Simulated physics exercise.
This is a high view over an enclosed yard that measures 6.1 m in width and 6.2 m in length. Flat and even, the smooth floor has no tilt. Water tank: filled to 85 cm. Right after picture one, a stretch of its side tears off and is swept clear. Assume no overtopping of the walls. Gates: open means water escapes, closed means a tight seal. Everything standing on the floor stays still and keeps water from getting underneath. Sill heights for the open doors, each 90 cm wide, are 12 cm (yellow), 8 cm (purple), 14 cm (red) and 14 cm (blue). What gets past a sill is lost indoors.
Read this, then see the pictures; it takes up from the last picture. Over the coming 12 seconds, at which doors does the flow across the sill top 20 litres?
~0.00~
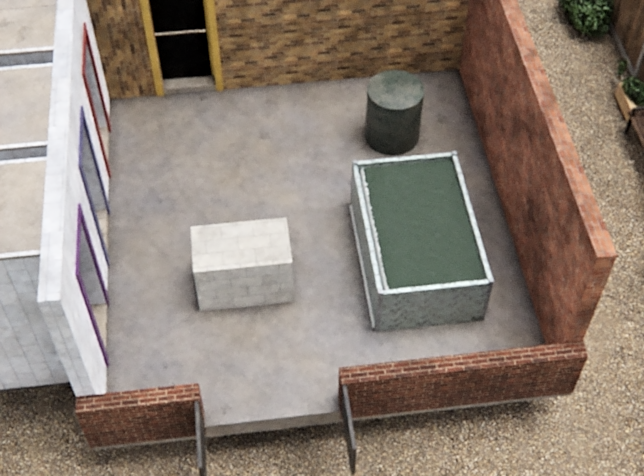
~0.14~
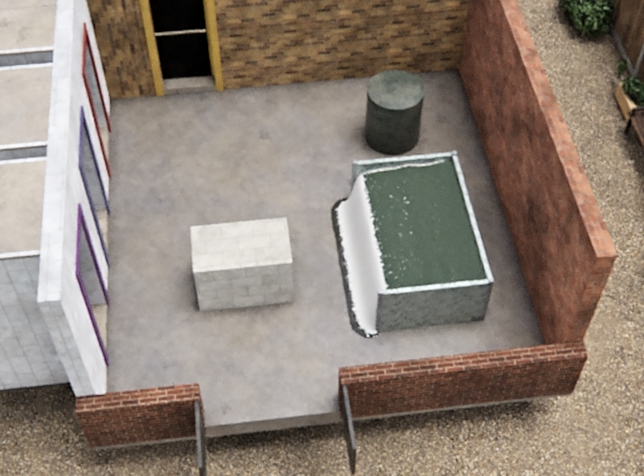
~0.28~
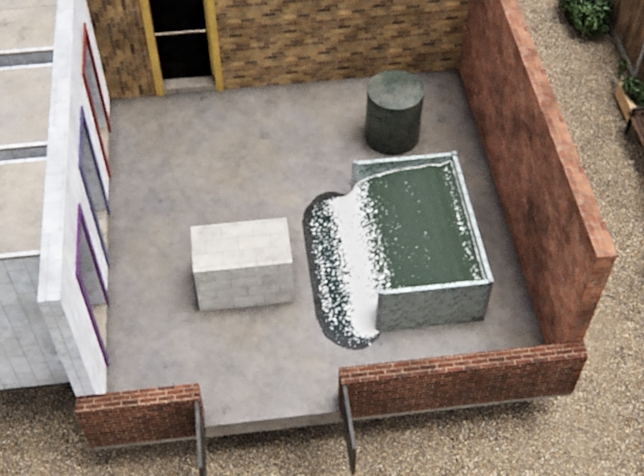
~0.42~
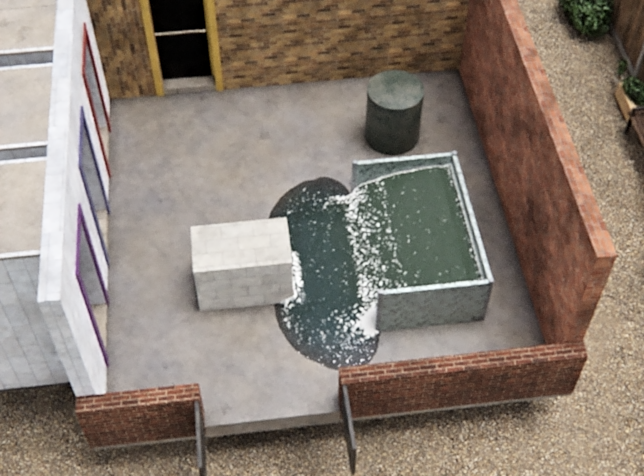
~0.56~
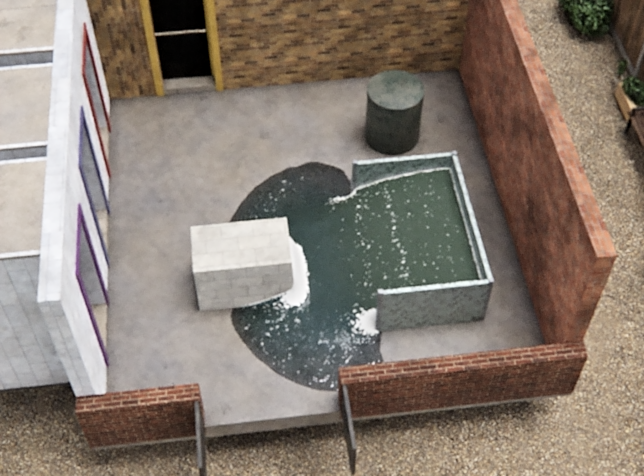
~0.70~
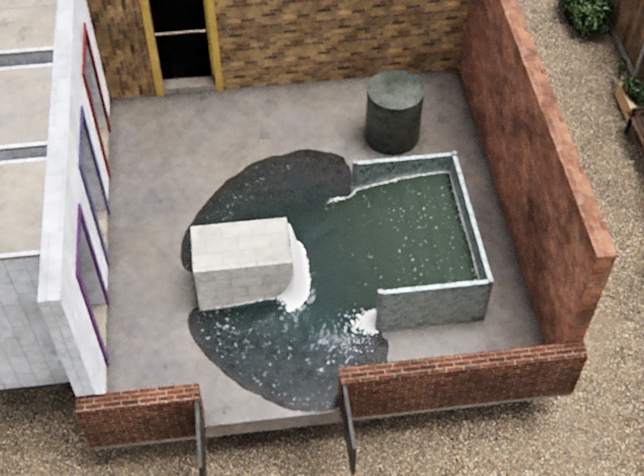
Outcome: Yellow door: More than stated. Purple door: More than stated. Red door: More than stated. Blue door: More than stated.
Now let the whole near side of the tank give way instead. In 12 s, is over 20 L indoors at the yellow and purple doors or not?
Versus the limit - yellow: Within, purple: Exceeded.
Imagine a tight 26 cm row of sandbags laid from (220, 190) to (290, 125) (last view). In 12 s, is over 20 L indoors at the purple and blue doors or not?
Result: Purple door beyond the limit; blue door beyond the limit.
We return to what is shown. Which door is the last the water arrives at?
Lab note: Last arrival at the yellow door.
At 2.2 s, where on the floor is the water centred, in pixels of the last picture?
About (270, 253).
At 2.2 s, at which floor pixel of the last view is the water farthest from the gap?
About (110, 100) in the last view.
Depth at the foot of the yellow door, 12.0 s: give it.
Some 5.5 cm.
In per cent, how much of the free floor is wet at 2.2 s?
Covered: Roughly 60 per cent.
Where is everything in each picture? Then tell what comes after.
In the first frame, the water tank at (419, 223) is whole and still, 85 cm deep.
In the second frame, the front is at (374, 334), 1.2 m from the gap at (367, 252); 0.6 m2 of floor is under water; 85 cm left at the back of the water tank.
In the third frame, water pours out at (367, 253) and has run 1.4 m, to (350, 344); typically 16 cm deep outside, 77 cm at the water tank's back.
In the fourth frame, water pours out at (367, 254) and has run 1.8 m, to (322, 358); typically 15 cm deep outside, 73 cm at the water tank's back.
In the fifth frame, water pours out at (367, 255) and has run 2.2 m, to (289, 373); typically 10 cm deep outside, 68 cm at the water tank's back.
In the sixth frame, the front is at (198, 334), 2.7 m from the gap at (367, 256); 8.2 m2 of floor is under water; 59 cm left at the back of the water tank.
After 1.4 s water covers 50 % of the floor and is deepest (47 cm) near (306, 278); yellow door not reached, purple door 10 cm at the sill, 15 L in, red door not reached, blue door 22 cm at the sill, 30 L in.
After 2.2 s water covers 60 % of the floor and is deepest (48 cm) near (110, 100); yellow door 1 cm at the sill, 0 L in, purple door 16 cm at the sill, 38 L in, red door 23 cm at the sill, 12 L in, blue door 25 cm at the sill, 97 L in.
After 3.5 s water covers 70 % of the floor and is deepest (22 cm) near (110, 145); yellow door 20 cm at the sill, 26 L in, purple door 10 cm at the sill, 77 L in, red door 17 cm at the sill, 30 L in, blue door 11 cm at the sill, 121 L in.
After 7.0 s water covers 90 % of the floor and is deepest (14 cm) near (451, 70); yellow door 9 cm at the sill, 39 L in, purple door 6 cm at the sill, 84 L in, red door 8 cm at the sill, 36 L in, blue door 8 cm at the sill, 121 L in.
After 12.0 s water covers 100 % of the floor and is deepest (10 cm) near (528, 362); yellow door 5 cm at the sill, 39 L in, purple door 5 cm at the sill, 84 L in, red door 5 cm at the sill, 36 L in, blue door 4 cm at the sill, 121 L in.
